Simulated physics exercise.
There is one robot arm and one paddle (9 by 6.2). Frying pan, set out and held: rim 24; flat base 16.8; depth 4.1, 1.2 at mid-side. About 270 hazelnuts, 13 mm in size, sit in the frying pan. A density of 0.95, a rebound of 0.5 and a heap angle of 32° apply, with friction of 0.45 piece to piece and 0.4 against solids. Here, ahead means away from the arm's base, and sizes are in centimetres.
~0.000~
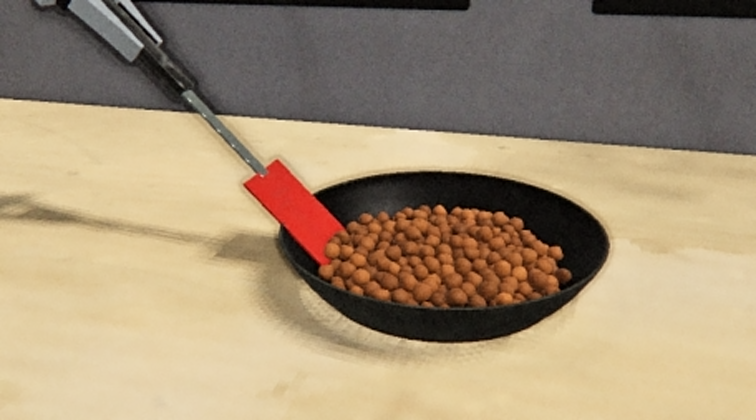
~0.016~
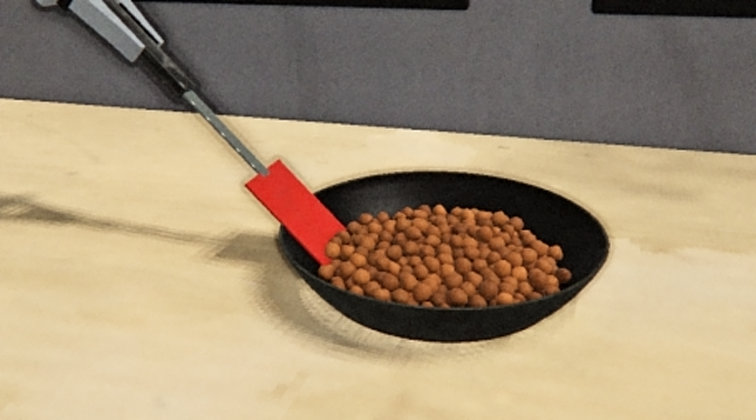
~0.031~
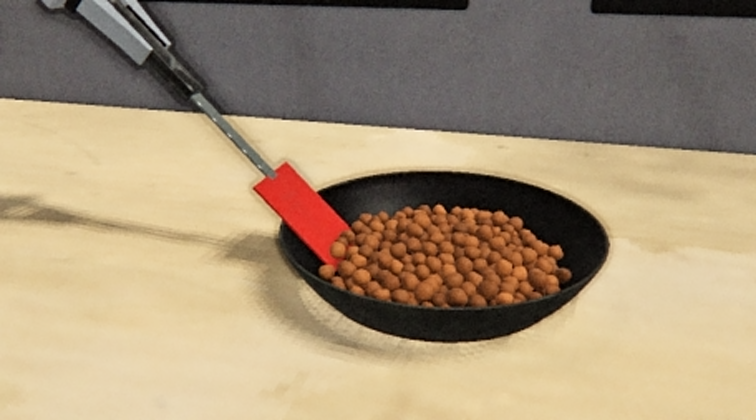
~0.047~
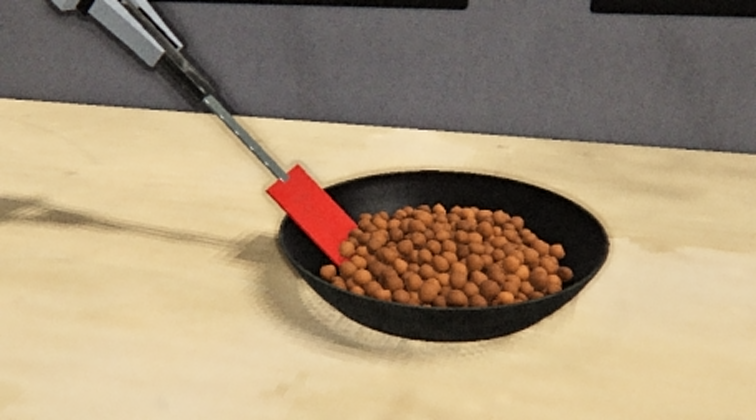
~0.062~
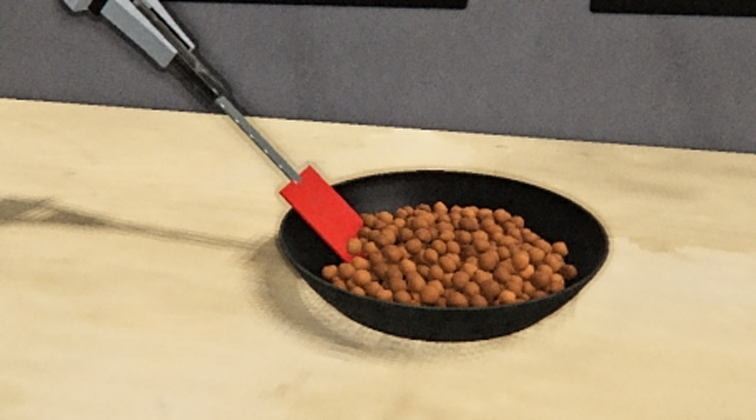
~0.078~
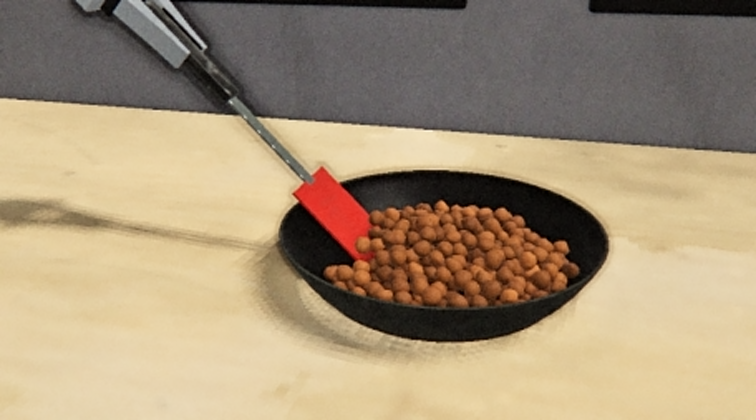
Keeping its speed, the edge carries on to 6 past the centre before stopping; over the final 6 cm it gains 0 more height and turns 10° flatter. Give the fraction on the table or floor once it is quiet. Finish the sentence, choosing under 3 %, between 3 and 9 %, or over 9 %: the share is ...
The share is under 3 %.
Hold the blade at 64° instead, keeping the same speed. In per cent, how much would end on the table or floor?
Some 0 in a hundred.
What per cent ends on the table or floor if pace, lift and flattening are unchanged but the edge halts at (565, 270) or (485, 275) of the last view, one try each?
Try 1: Approx. 10 %; try 2: Approx. 0 %.
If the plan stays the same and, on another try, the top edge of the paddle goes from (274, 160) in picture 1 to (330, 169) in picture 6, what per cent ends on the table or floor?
Roughly 0 percent ends up there.
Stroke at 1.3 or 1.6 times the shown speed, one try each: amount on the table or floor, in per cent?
The two tries give about 0 and 5 in a hundred.
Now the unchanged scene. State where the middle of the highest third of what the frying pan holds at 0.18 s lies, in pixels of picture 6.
I'd put it somewhere near (492, 249).
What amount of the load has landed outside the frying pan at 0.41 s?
Close to 0 per cent of the load.
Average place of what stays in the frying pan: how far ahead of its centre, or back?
I'd put it at roughly 4.0 cm toward the front.
After 0.13 s, sloping 45°, highest piece 5 above the table; 270 in the frying pan.
After 0.18 s, sloping 40°, highest piece 5 above the table; 270 in the frying pan.
After 0.41 s, sloping 35°, highest piece 5 above the table; 268 in the frying pan, 2 on the table or floor.
After 1.46 s, sloping 35°, highest piece 5 above the table; 268 in the frying pan, 2 on the table or floor.
In the end, 268 in the frying pan, 2 on the table or floor. That is 1 % on the table or floor.
